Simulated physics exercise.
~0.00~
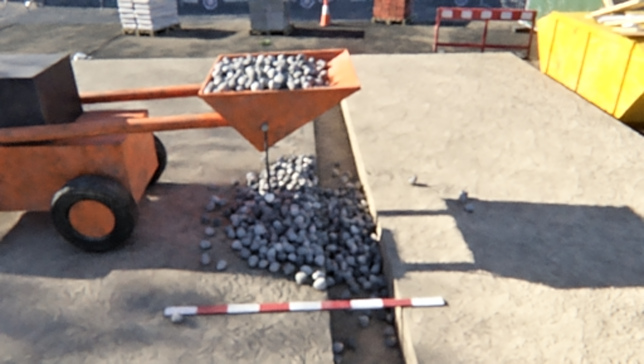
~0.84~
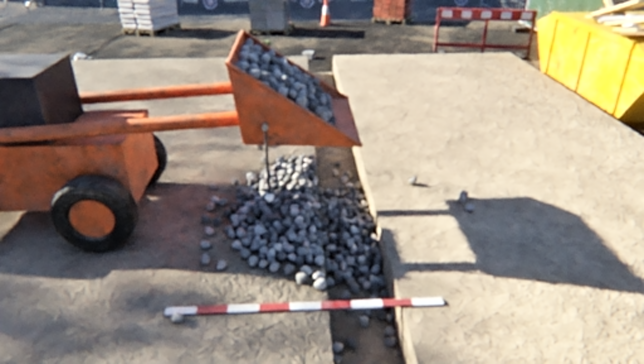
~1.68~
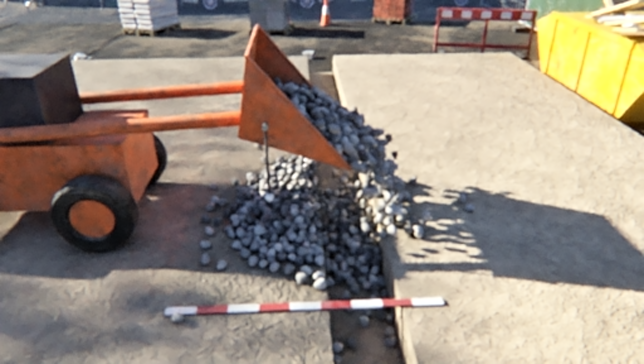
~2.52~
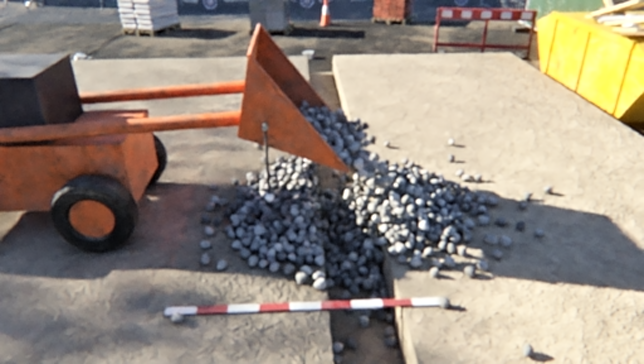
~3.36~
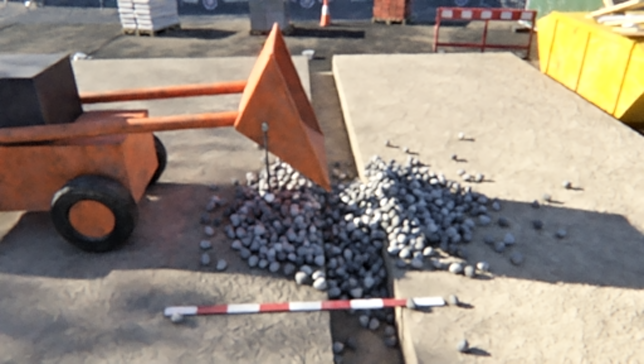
On a sunlit paved yard, an orange loader tipped its bucket of grey stones forward, paused partway as they began pouring beside an earlier pile, then tilted further until it was empty, leaving stones heaped across the trench and scattered on the right side.
